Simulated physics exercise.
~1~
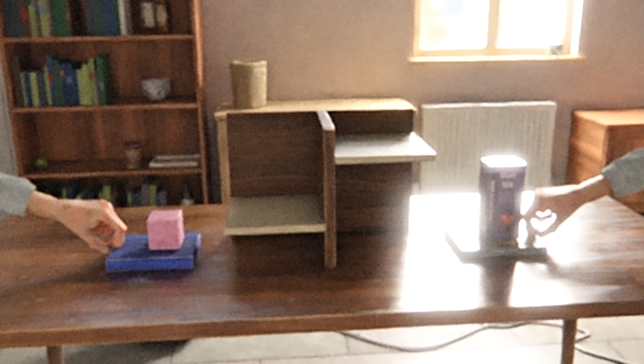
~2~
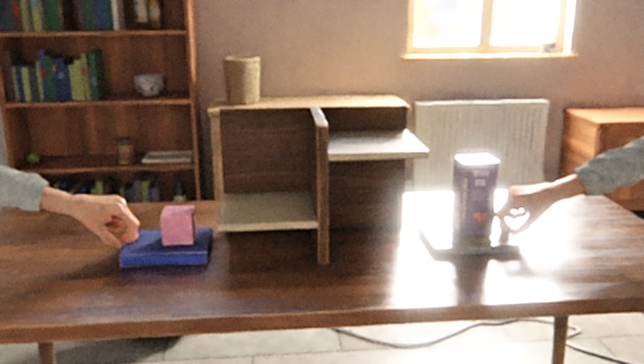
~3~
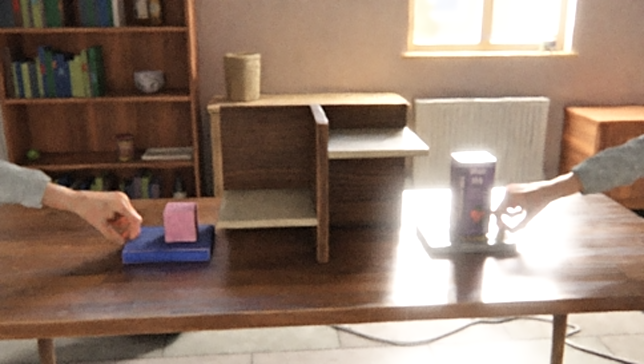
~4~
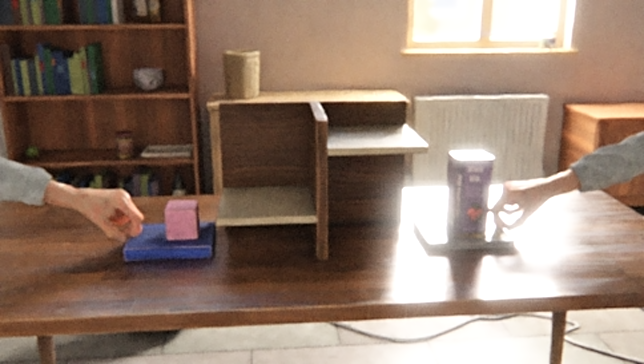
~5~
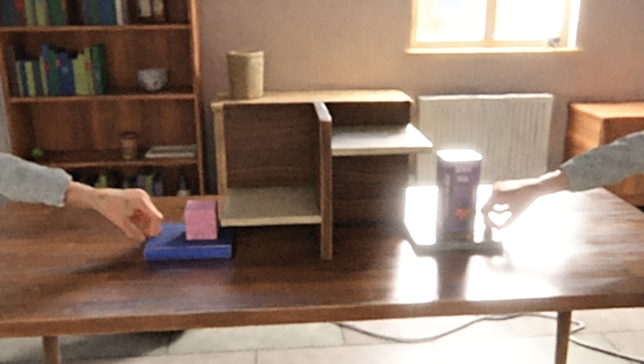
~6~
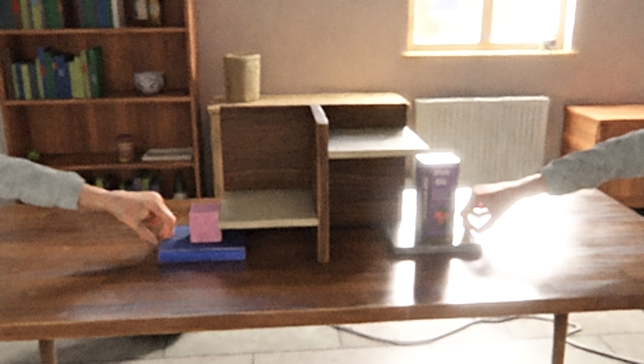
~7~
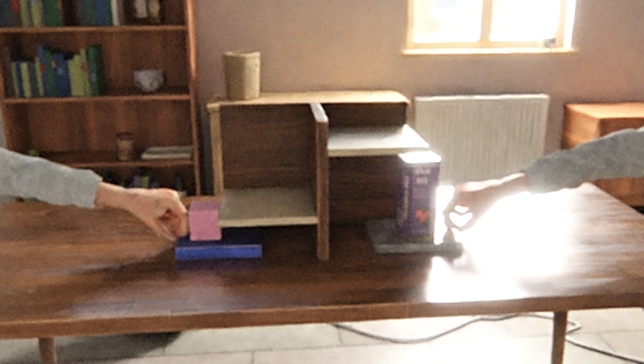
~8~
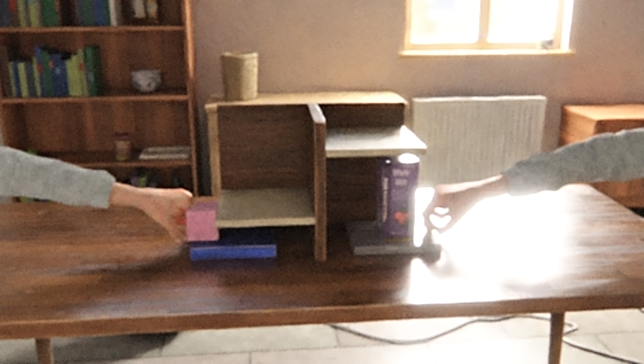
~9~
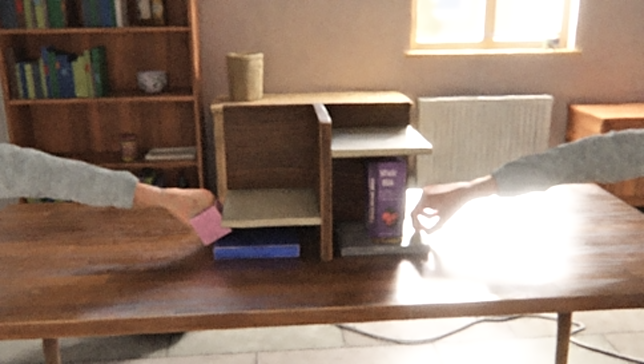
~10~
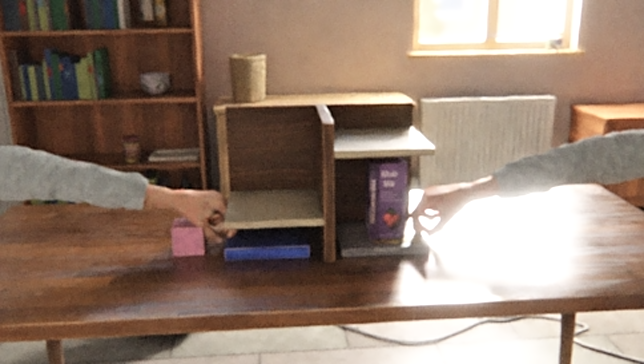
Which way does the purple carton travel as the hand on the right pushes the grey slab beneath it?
The purple carton travels to the left, staying upright on the grey slab as it goes in under the higher shelf.
